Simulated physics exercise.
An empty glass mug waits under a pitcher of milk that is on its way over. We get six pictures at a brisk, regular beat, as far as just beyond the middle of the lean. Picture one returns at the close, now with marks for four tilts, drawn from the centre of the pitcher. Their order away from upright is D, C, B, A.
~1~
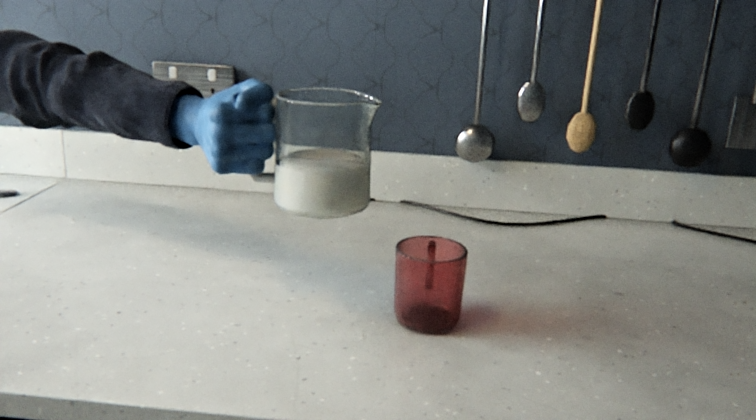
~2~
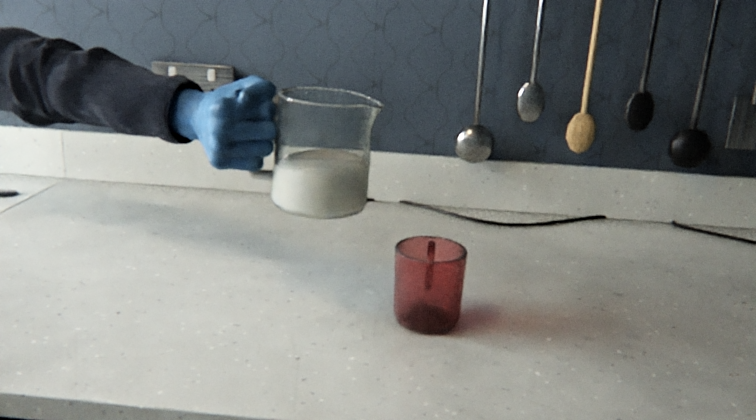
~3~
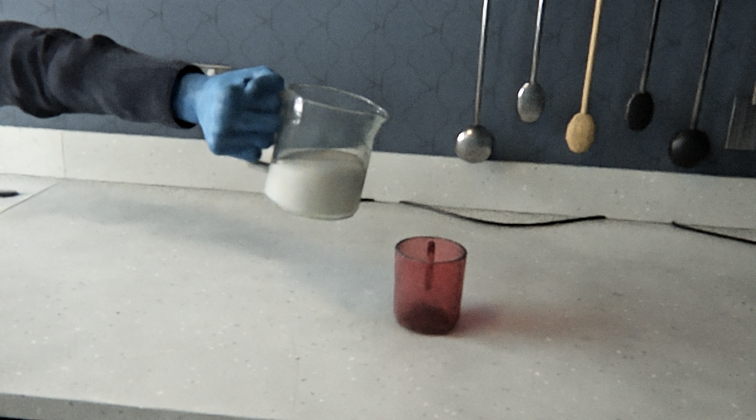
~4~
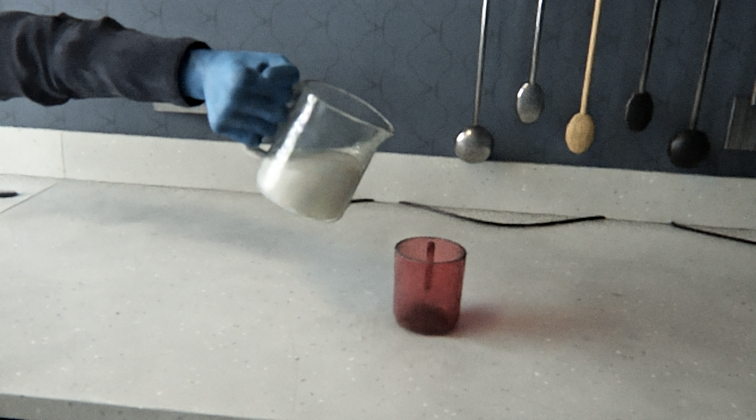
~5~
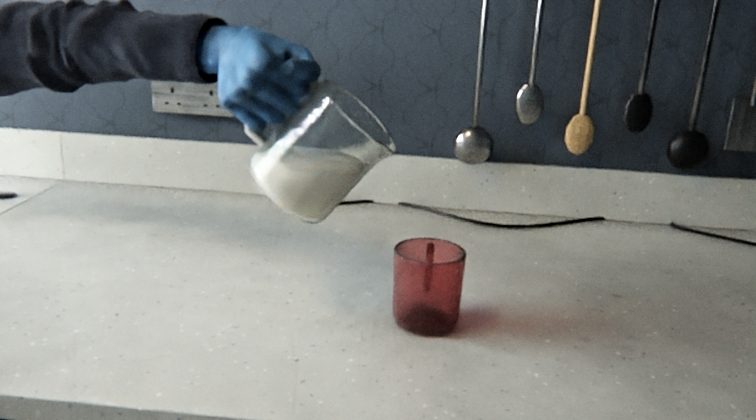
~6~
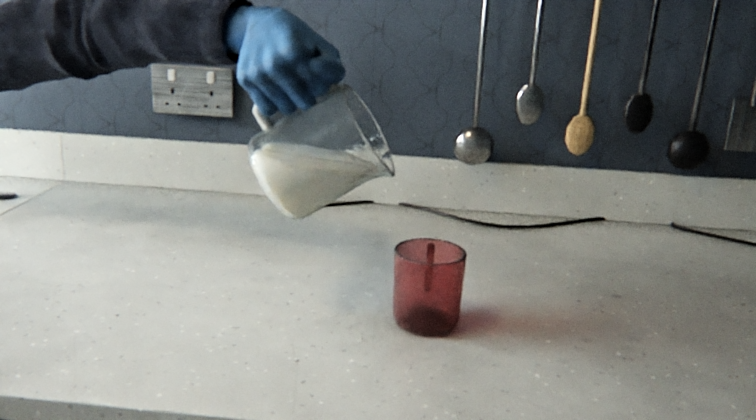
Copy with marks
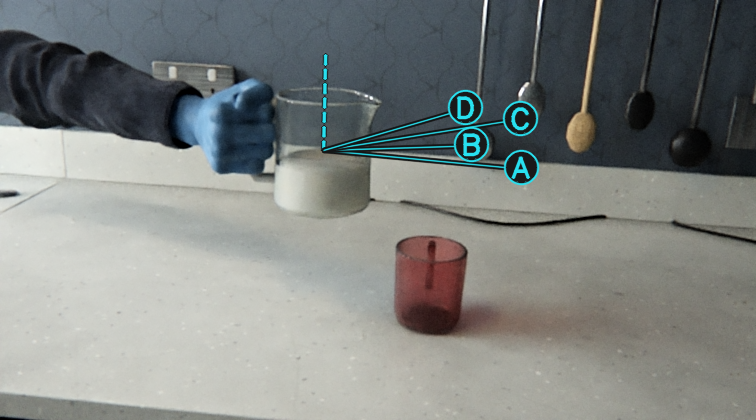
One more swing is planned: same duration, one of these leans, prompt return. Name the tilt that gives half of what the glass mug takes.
Choose C.
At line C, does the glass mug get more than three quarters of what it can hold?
No, less.
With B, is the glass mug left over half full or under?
Over.
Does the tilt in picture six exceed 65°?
No, it does not.
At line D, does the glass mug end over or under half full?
Under.
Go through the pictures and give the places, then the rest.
Upright, lip at (380, 102); rim of the glass mug round (432, 248); nothing has left yet, in the first picture.
Tipped about 3°, lip at (382, 105); nothing has left yet, in the second picture.
Tipped about 11°, lip at (388, 115); nothing has left yet, in the third picture.
Tipped about 24°, lip at (394, 131); nothing has left yet, in the fourth picture.
Tipped about 40°, lip at (396, 152); nothing has left yet, in the fifth picture.
Tipped about 56°, lip at (394, 174); nothing has left yet, in the sixth picture.
On the marked copy, A at (504, 167); B at (454, 146); C at (504, 121); D at (449, 113).
With A, the glass mug ends with about 86 % of what it can hold; 3 % of the milk is spilt.
With B, the glass mug ends with about 67 % of what it can hold; 4 % of the milk is spilt.
With C, the glass mug ends with about 50 % of what it can hold.
With D, the glass mug ends with about 31 % of what it can hold.
